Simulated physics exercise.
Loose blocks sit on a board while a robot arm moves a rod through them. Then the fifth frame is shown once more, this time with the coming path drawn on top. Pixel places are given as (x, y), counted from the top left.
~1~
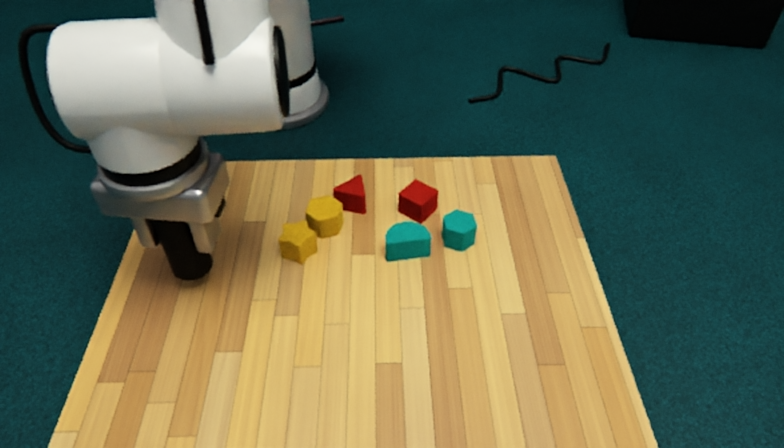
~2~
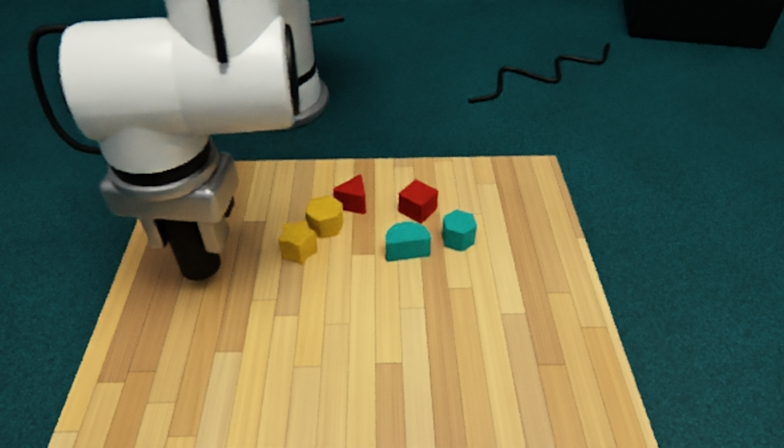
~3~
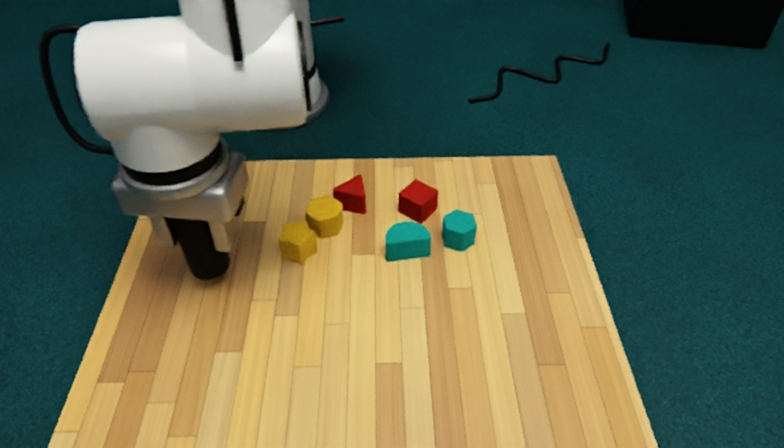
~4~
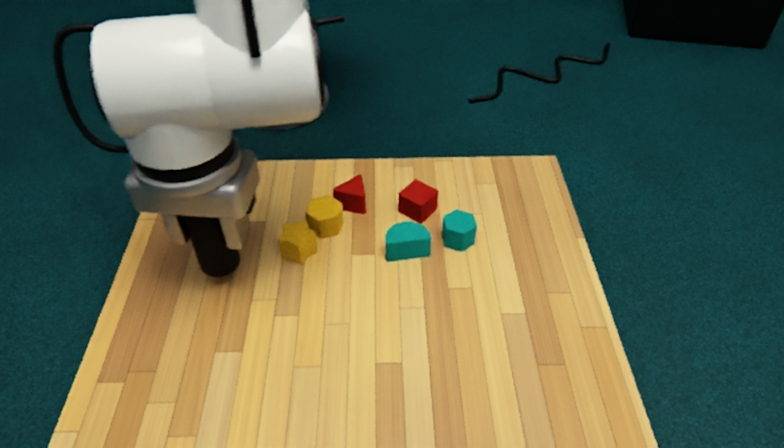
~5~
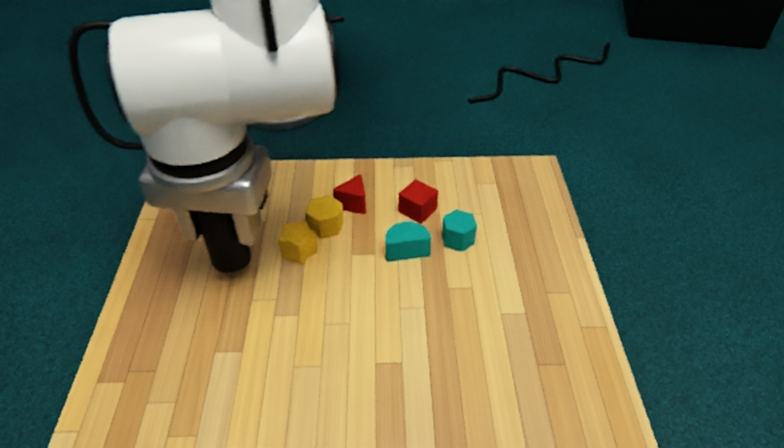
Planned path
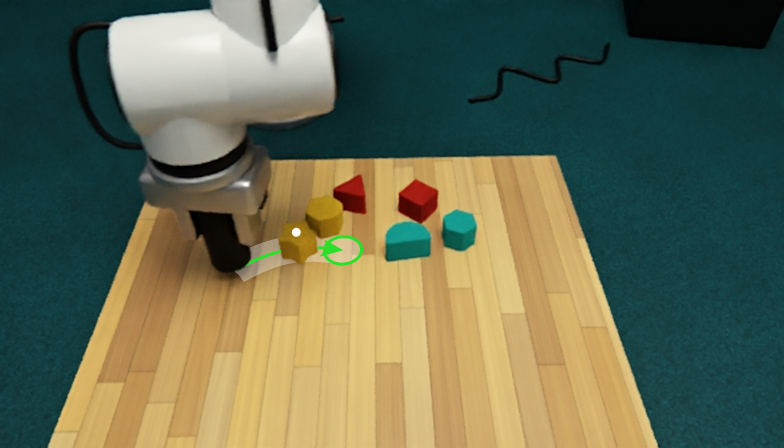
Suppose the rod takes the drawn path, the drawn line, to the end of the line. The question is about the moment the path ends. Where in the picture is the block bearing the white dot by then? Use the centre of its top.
At the end it should sit near (375, 230).
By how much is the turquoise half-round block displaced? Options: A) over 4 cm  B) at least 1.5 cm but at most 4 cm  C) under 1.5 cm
I'll go with C - under 1.5 cm.
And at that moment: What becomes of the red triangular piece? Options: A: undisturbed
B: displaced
The answer is A.
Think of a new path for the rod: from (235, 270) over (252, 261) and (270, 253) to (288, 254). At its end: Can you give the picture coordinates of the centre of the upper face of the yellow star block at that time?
Answer: (318, 232).
Path on the board, from (235, 270) by way of (270, 254) and (307, 248) to (343, 250); the dot is on the yellow star block.
The first path, step by step. One third of the way, rod (267, 243); yellow star block (303, 230).
Two thirds of the way, rod (306, 236); yellow star block (339, 228); yellow hexagon (334, 203), turned 40° anticlockwise.
At the end, rod (342, 238); yellow star block (375, 230); yellow hexagon (334, 203), turned 40° anticlockwise; red triangular piece in place; turquoise half-round block (412, 233).
